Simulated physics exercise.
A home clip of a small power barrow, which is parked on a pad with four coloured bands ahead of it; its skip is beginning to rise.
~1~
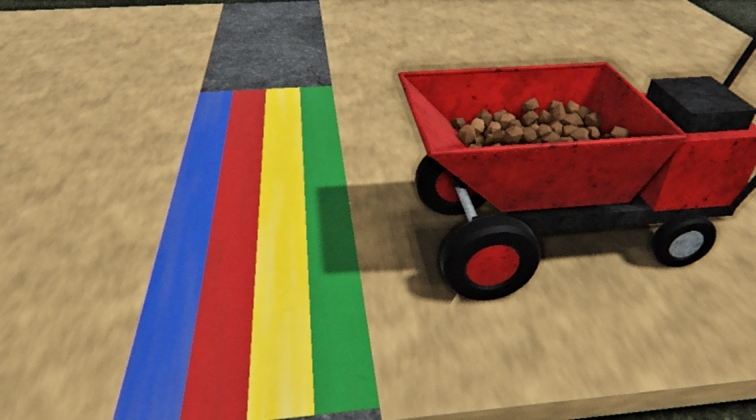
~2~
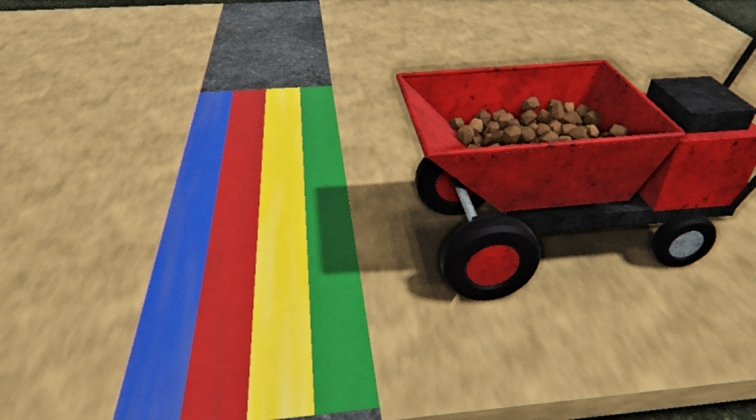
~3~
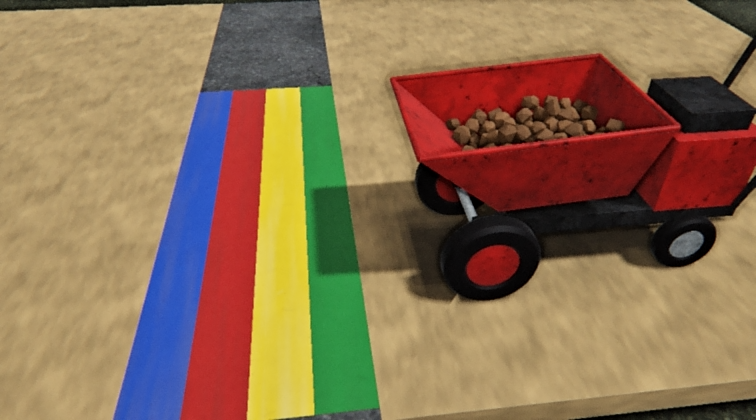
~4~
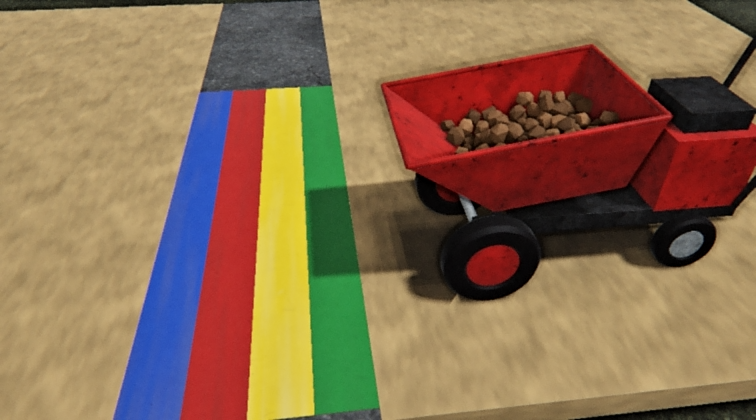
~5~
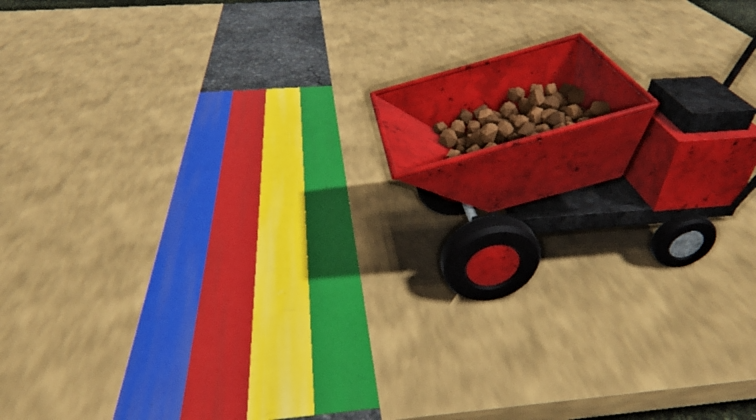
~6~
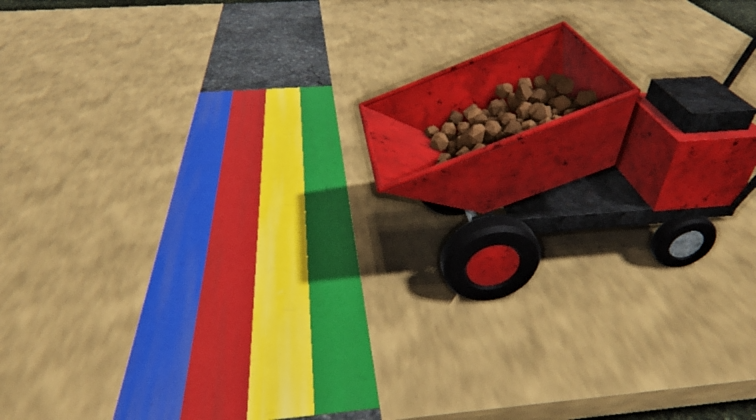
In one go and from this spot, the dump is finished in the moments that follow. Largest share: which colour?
Colour: Yellow.
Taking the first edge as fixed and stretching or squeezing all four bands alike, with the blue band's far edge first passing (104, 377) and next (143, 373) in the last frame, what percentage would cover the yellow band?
I'd put it at some 30 % for the first and some 30 % for the second.
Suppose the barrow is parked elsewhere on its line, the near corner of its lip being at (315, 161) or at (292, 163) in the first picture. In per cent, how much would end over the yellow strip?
0 % and 0 %.
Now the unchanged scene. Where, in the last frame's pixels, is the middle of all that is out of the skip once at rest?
Close to (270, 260), more or less.
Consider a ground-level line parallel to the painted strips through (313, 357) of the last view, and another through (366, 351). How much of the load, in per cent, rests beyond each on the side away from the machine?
Close to 60 % and 70 %, in that order.
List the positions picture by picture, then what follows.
Lip of the skip at (430, 154), level; top of the load at (550, 141), clay clods; green strip at (341, 347); yellow strip at (281, 353); red strip at (220, 359); blue strip at (158, 365), in the first frame.
Lip of the skip at (428, 155), tipped barely; top of the load at (564, 144), in the second frame.
Lip of the skip at (420, 160), tipped barely; top of the load at (560, 141), in the third frame.
Lip of the skip at (408, 167), tipped a little; top of the load at (566, 127), in the fourth frame.
Lip of the skip at (395, 177), tipped a little; top of the load at (556, 121), in the fifth frame.
Lip of the skip at (380, 190), tipped clearly; top of the load at (571, 119); green strip at (341, 347); yellow strip at (281, 353); red strip at (220, 359); blue strip at (158, 365), in the sixth frame.
Soon, skip tipped steeply; all in the skip.
A while on, skip tipped right over; about two thirds in the skip; a small part over the green strip; about a quarter over the yellow strip.
Towards the end, skip tipped right over; about a quarter in the skip; a small part over the green strip; about a third over the yellow strip; about a quarter over the red strip; a small part over the blue strip; a stray few off the paint.
Finally, skip tipped right over; about a quarter in the skip; a small part over the green strip; about a third over the yellow strip; about a quarter over the red strip; a small part over the blue strip; a small part off the paint.
